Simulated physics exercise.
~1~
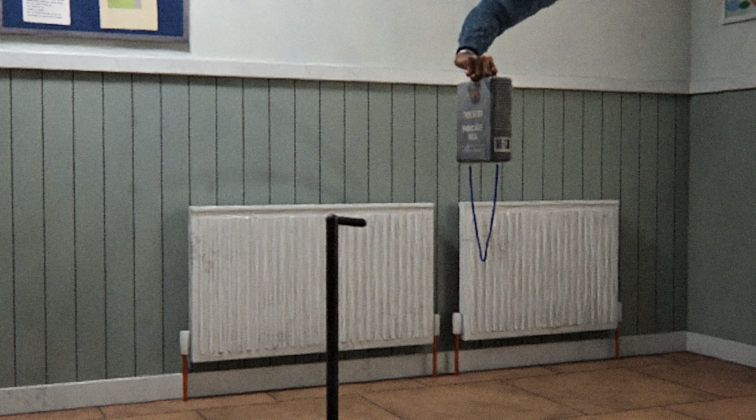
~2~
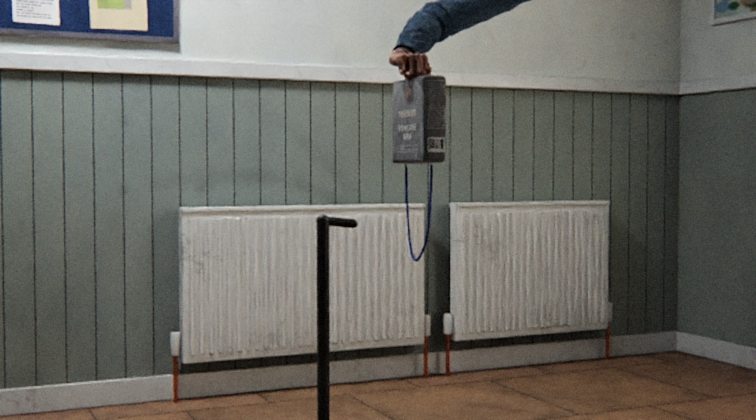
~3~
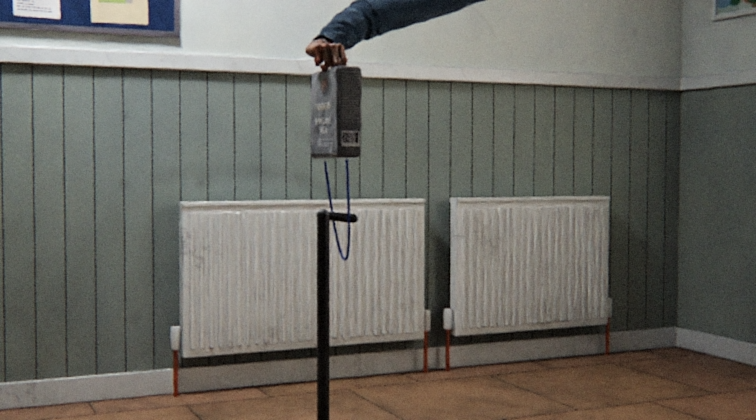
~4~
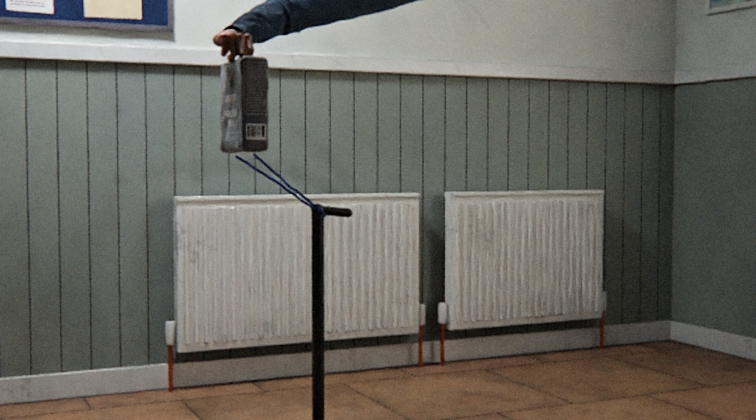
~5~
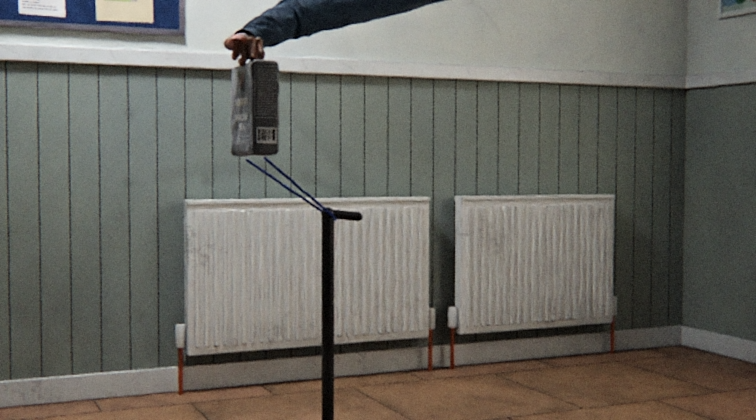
In the video, a hand carries a grey bag with a hanging blue loop leftward towards a black stand before two white radiators. The bag passes over the post, the loop catches on its hook, and the cord ends stretched tight with the hand stopped.
